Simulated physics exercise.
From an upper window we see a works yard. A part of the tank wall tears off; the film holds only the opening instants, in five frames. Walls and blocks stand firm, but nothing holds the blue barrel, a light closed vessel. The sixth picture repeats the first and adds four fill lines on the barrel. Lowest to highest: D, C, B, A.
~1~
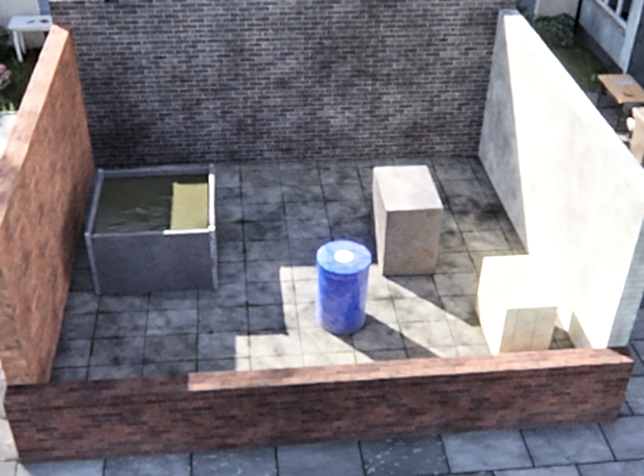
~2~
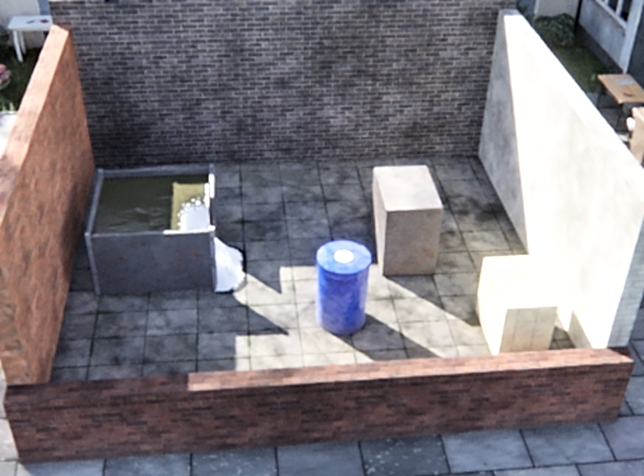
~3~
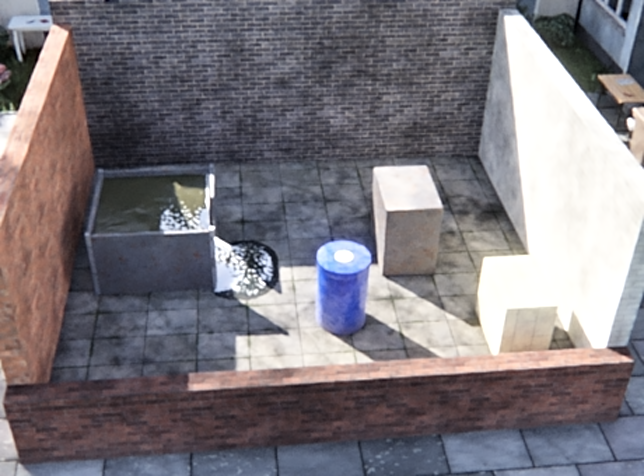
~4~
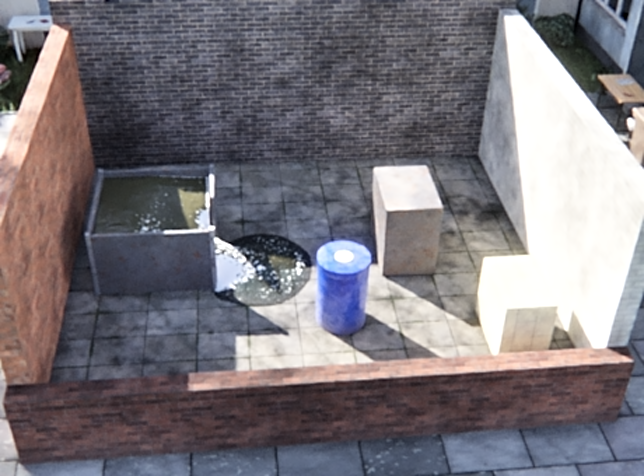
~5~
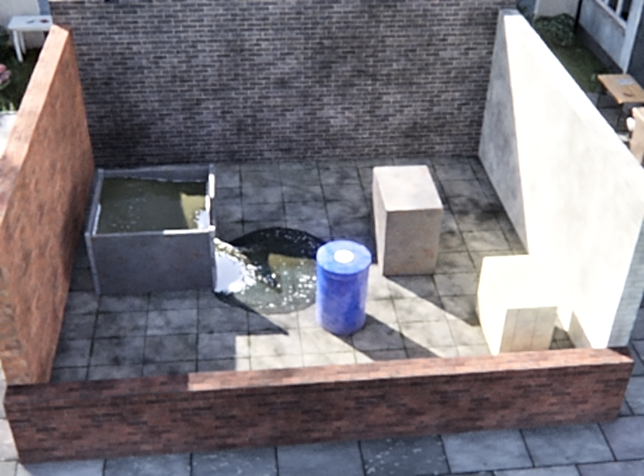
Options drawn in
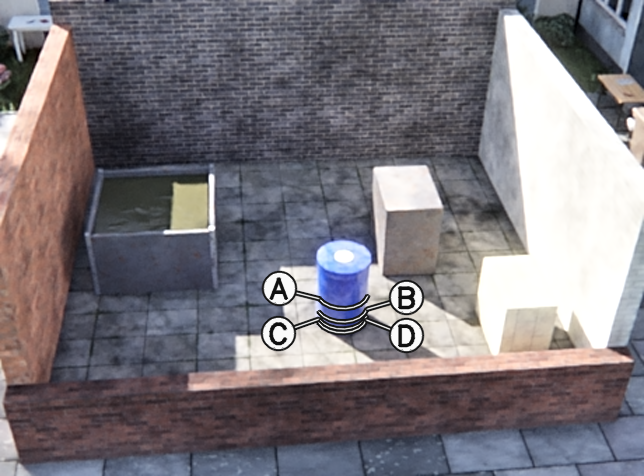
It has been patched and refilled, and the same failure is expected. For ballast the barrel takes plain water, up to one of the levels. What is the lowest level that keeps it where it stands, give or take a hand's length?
Mark A.
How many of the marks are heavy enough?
One.
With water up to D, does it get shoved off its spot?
Yes.
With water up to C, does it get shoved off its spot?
Yes.
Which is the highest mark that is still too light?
The answer is B.
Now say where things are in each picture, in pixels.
Lid of the blue barrel at (343, 257); tank full, its middle at (154, 205).
Water covers 1 % of the ground and is seen nearest the barrel at (240, 280).
Water covers 3 % of the ground and is seen nearest the barrel at (271, 279).
Water covers 5 % of the ground and is seen nearest the barrel at (292, 287).
Lid of the blue barrel at (343, 257); water covers 8 % of the ground and is seen nearest the barrel at (319, 293).
On the marked copy, A at (345, 308); B at (345, 321); C at (344, 329); D at (344, 332); from the bottom up D, C, B, A.
Choosing A, it does not move.
Choosing B, it is pushed about its own width away.
Choosing C, it is pushed about twice its own width away.
Choosing D, it is pushed about 3 times its own width away.
